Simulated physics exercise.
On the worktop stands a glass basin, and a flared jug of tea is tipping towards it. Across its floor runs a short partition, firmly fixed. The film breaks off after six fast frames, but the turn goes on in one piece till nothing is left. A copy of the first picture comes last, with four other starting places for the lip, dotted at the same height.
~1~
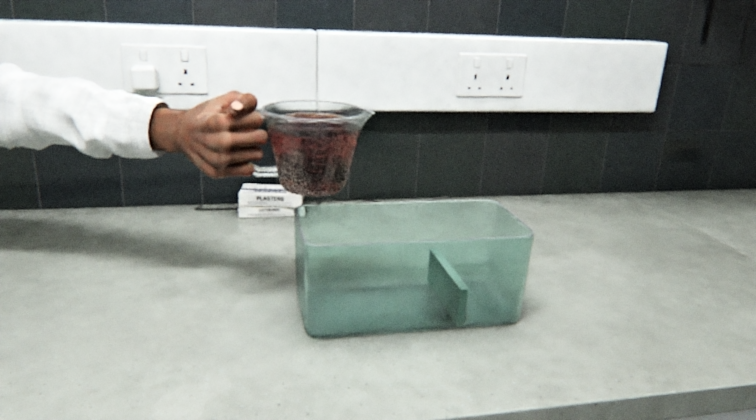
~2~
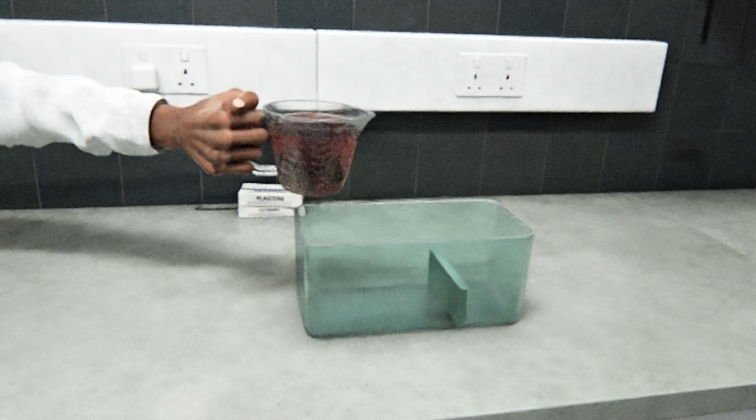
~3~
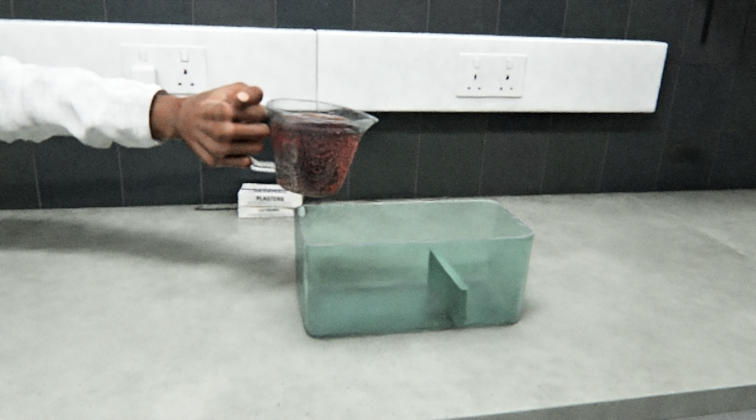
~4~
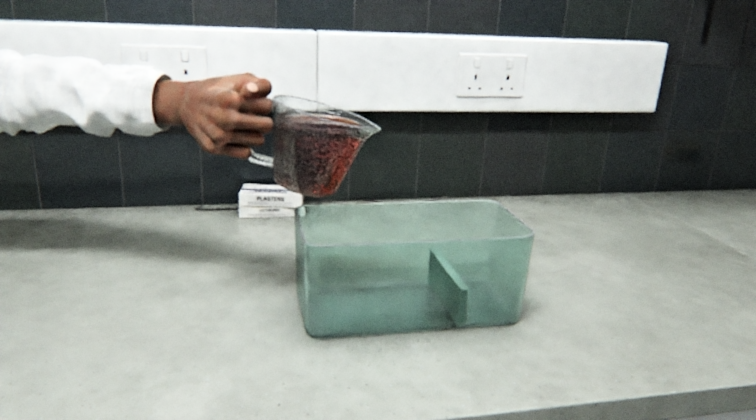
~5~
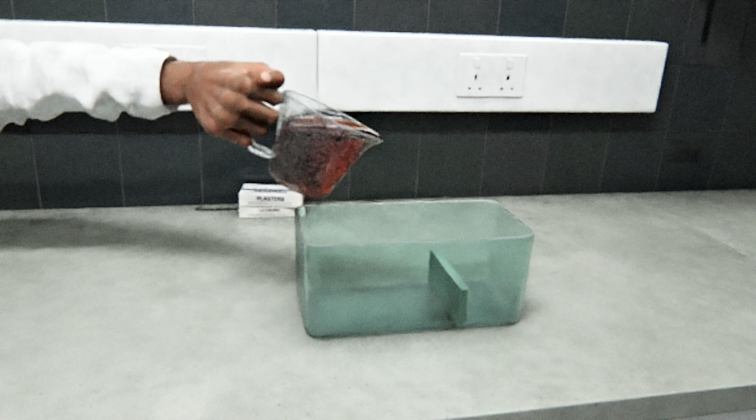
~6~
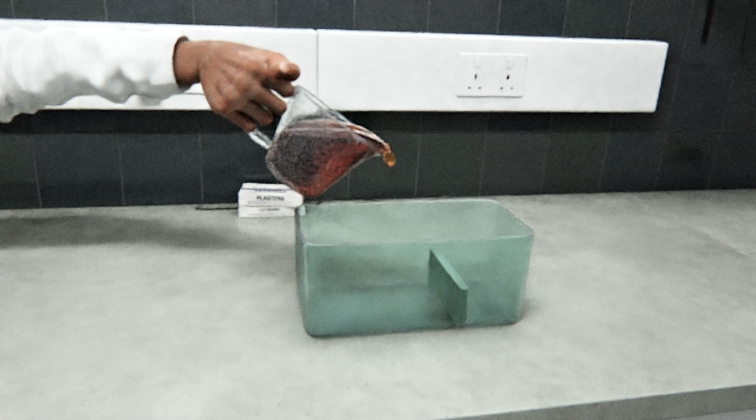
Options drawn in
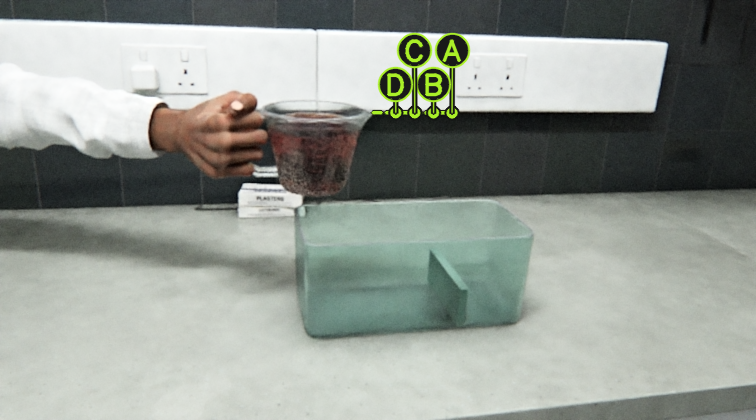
A hand held a clear glass jug of reddish-brown tea above a glass basin with a short divider inside, then gradually tilted it to the right until tea began to come over the lip.
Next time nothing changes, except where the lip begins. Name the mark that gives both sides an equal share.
Take B.
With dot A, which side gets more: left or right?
The right one.
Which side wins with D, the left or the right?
More ends on the left.
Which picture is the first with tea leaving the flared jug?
Picture 5.
On the marked copy, A at (452, 112); B at (433, 112); C at (414, 112); D at (395, 112).
With A, about 32 % ends left of the wall and 67 % right of it.
With B, about 47 % ends left of the wall and 51 % right of it.
With C, about 75 % ends left of the wall and 24 % right of it.
With D, about 94 % ends left of the wall and 5 % right of it.
